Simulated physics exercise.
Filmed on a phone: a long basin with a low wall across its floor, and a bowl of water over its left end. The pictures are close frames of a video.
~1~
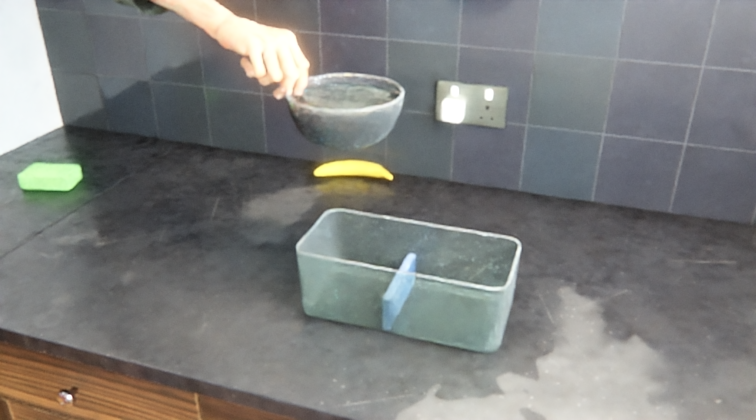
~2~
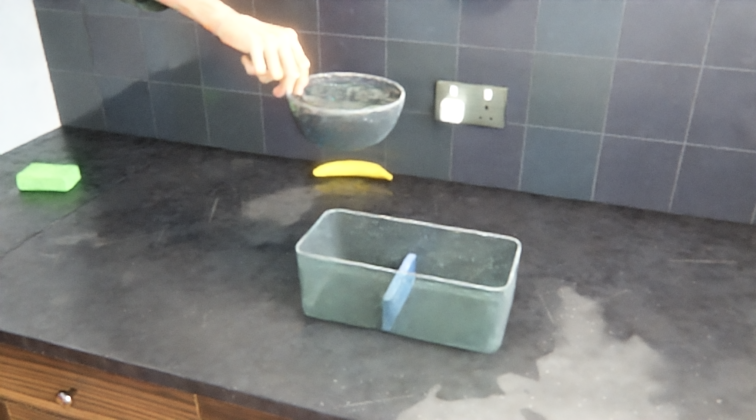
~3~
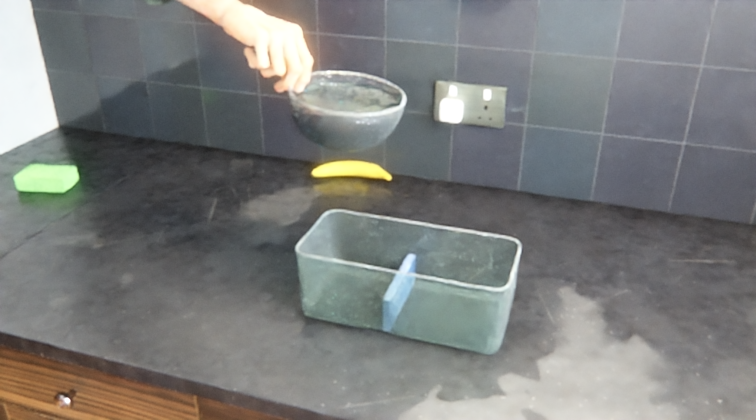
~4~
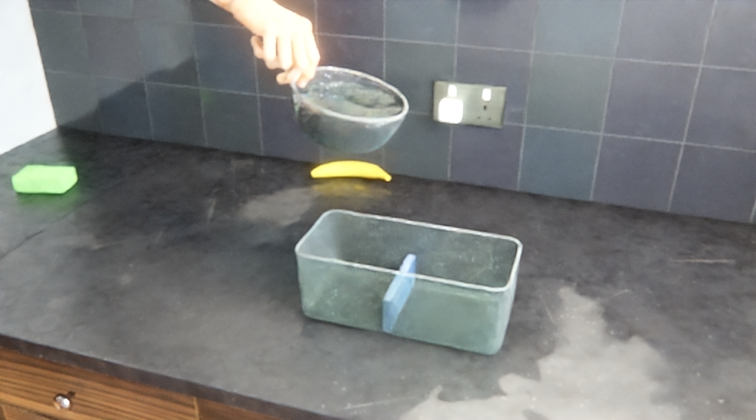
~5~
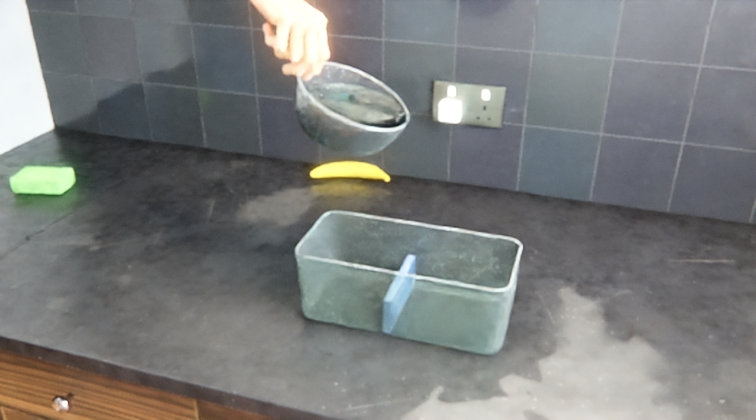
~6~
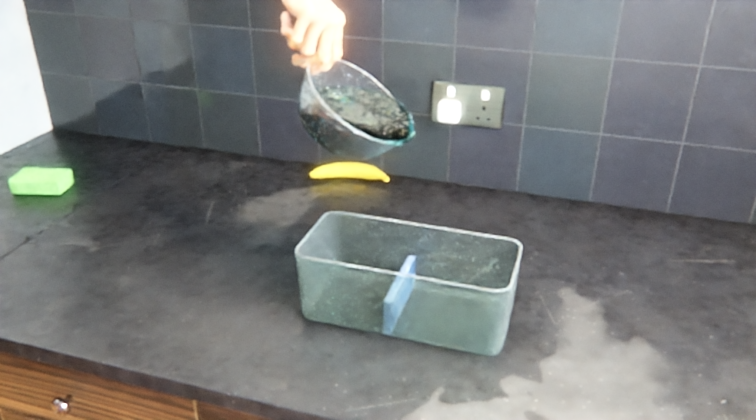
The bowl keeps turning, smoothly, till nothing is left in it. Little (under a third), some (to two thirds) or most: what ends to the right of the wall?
In the end over two thirds is right of the wall.
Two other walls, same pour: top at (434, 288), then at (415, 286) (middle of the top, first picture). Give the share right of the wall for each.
Near 40 % and 55 %.
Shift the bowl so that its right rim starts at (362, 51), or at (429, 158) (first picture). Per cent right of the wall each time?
In turn 55 and 80 in a hundred.
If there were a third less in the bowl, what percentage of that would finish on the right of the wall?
Some 75 per cent.
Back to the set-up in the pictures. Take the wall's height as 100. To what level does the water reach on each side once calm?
Left about 20, right about 50.
A moment on, the bowl is tipped right over and 7 per cent is still to pour, 0 is left of the wall and 33 right of it.
Next, the bowl is tipped right over and 0 per cent is still to pour, 11 is left of the wall and 71 right of it.
Then the bowl is tipped right over and 0 per cent is still to pour, 16 is left of the wall and 74 right of it.
Later the bowl is tipped right over and 0 per cent is still to pour, 18 is left of the wall and 75 right of it.
Finally, 18 per cent lies left of the wall, 75 right of it and 7 outside.
